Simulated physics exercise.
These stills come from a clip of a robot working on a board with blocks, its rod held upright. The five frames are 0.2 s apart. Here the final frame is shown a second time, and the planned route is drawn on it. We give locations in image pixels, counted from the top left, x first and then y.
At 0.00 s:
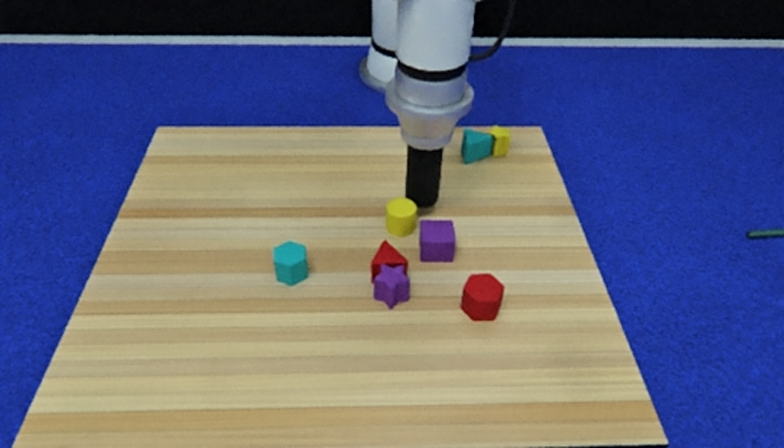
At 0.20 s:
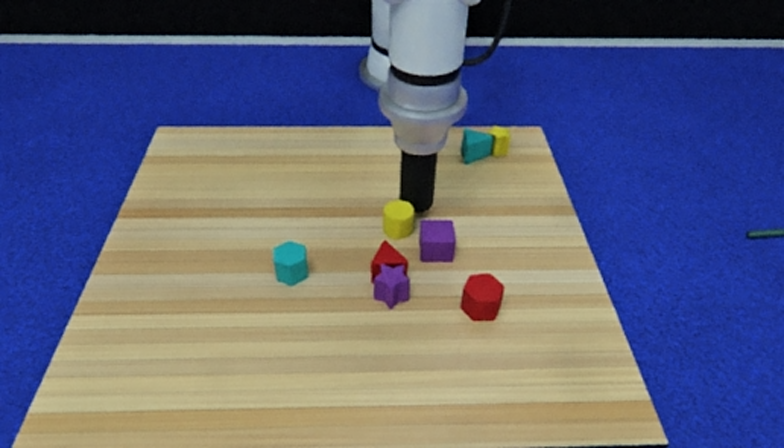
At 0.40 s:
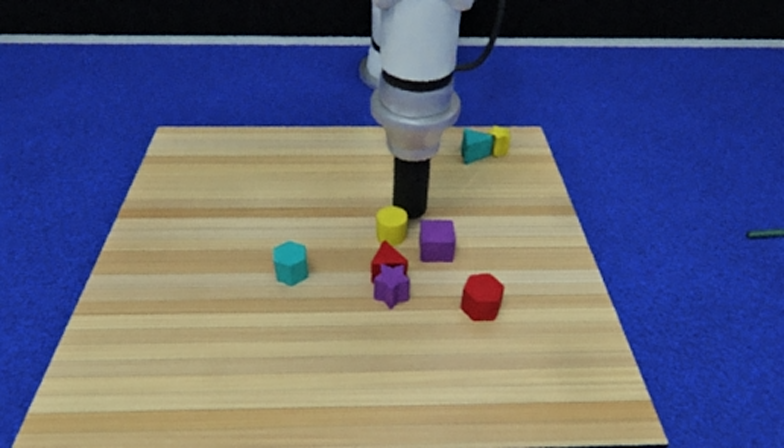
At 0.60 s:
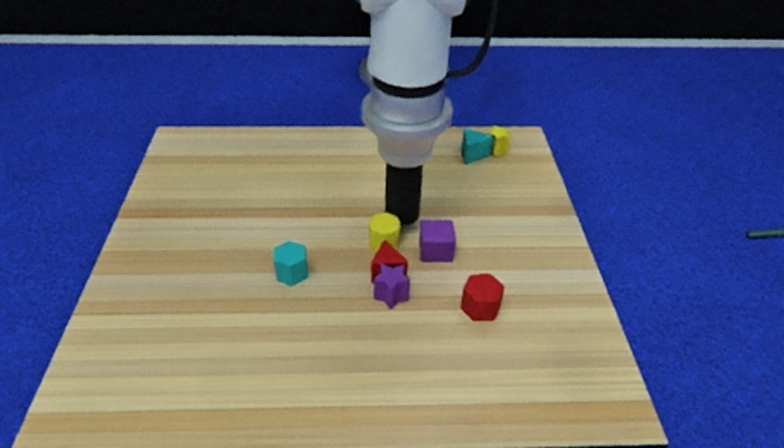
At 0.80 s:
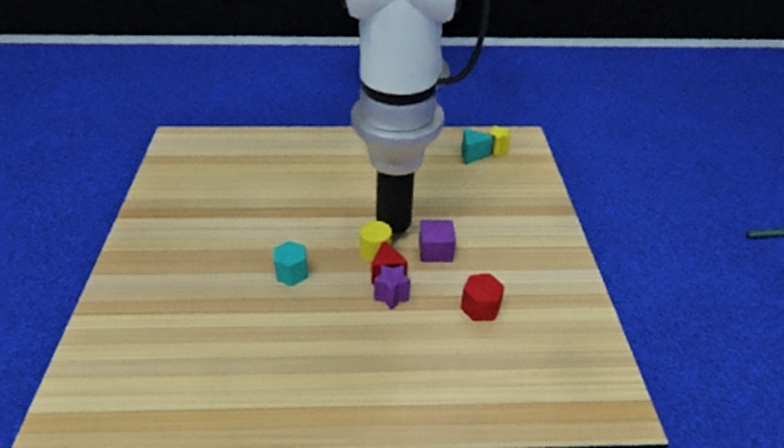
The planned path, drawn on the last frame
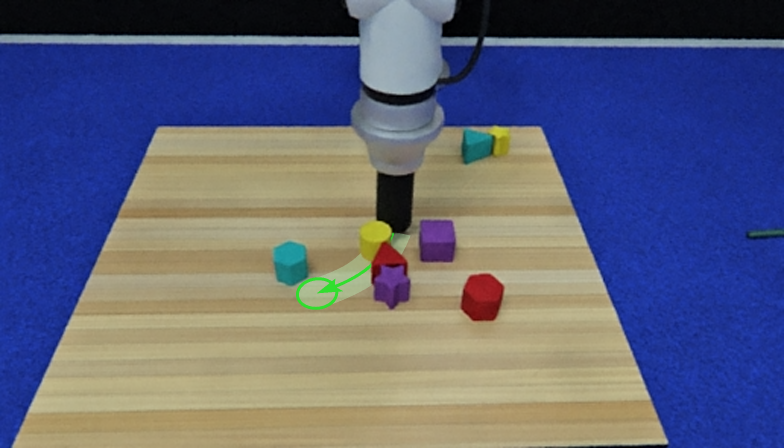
A robot arm with a black rod pushes a yellow round block slowly down and to the left across a wooden board. The block moves away from the purple cube's upper left and ends up beside the red three-sided block, above the purple star, while the other blocks stay still.
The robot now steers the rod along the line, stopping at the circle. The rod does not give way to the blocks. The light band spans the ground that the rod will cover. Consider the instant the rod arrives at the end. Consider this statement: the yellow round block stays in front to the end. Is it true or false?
Answer: True.
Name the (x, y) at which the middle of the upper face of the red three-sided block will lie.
It comes to (364, 280).
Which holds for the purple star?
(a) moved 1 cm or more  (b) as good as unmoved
It's a.
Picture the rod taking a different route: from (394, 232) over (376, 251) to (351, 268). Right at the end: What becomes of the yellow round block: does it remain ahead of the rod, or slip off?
By then it is in front of the rod.
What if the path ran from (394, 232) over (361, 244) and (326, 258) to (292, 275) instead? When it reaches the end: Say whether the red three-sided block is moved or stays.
By then it is still where it was.
Drawn move, from (394, 232) over (380, 256) and (354, 278) to (317, 293).
The first path, step by step. One third of the way, rod (380, 248); yellow round block (350, 250); red three-sided block (370, 267), turned 70° anticlockwise; purple star (397, 283), turned 25° anticlockwise.
Two thirds of the way, rod (353, 269); yellow round block (317, 267); red three-sided block (365, 279), turned 75° anticlockwise; purple star (397, 283), turned 25° anticlockwise.
At the end, rod (316, 284); turquoise hexagonal block (285, 252); yellow round block (278, 279); red three-sided block (364, 280), turned 85° anticlockwise; purple star (397, 283), turned 25° anticlockwise.
